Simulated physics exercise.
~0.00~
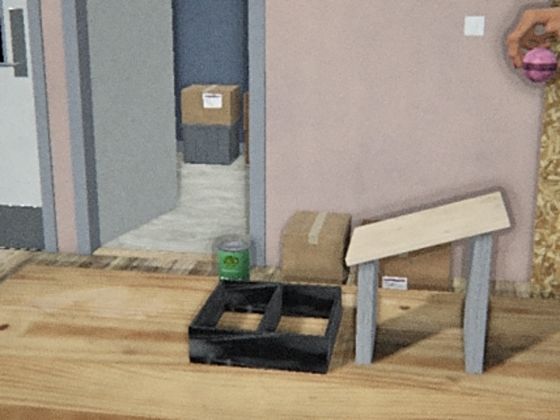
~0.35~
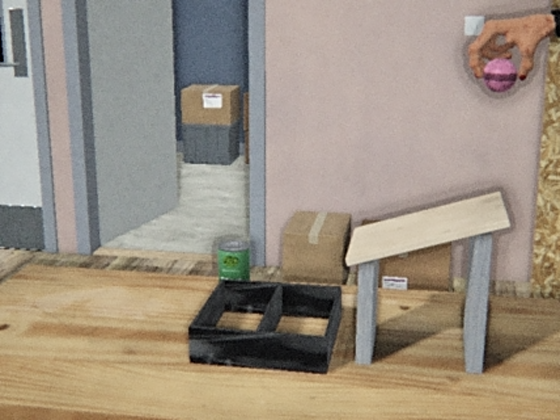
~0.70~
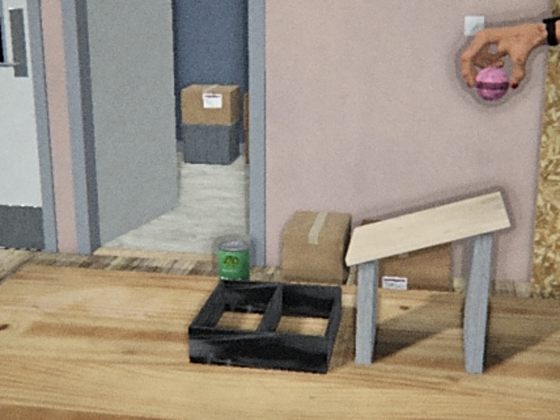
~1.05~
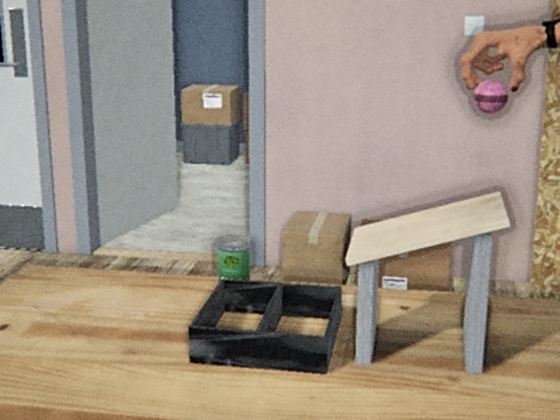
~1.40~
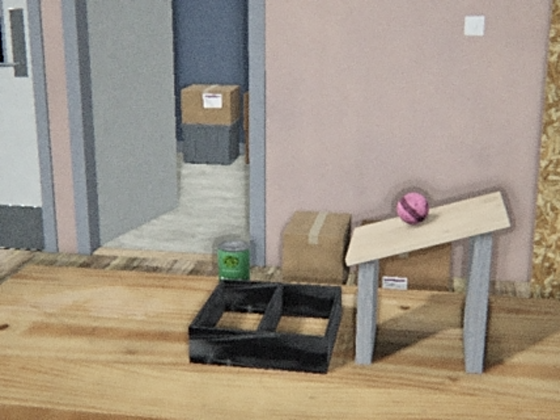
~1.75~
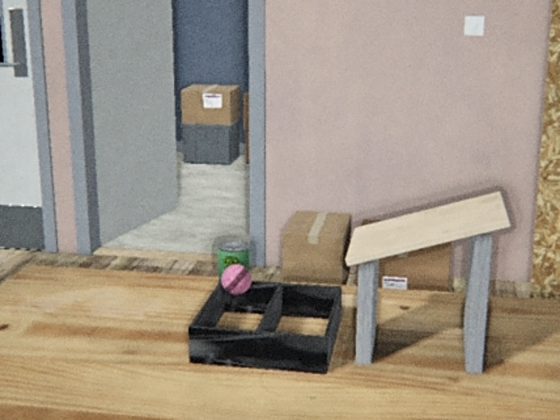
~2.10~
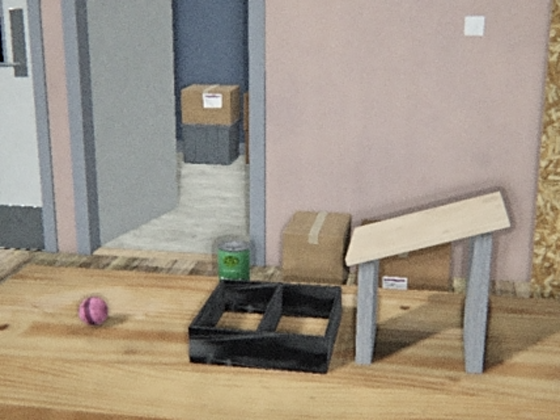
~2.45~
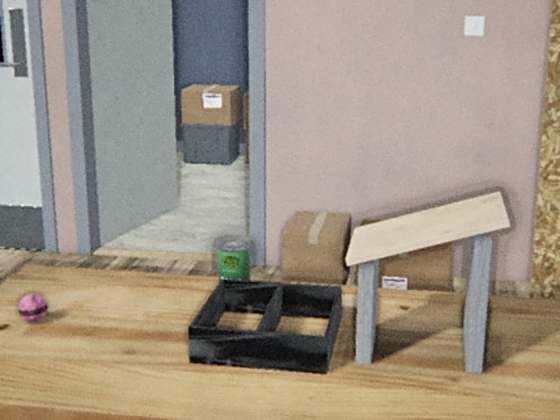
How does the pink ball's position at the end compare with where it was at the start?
At the start the pink ball is held by a hand at the upper right, above the slanted board. By the end it is down on the wooden tabletop at the far left, outside the black tray.
Pink ball dropping from a hand onto a slanted board, travelling left past a black tray to the tabletop's far left.
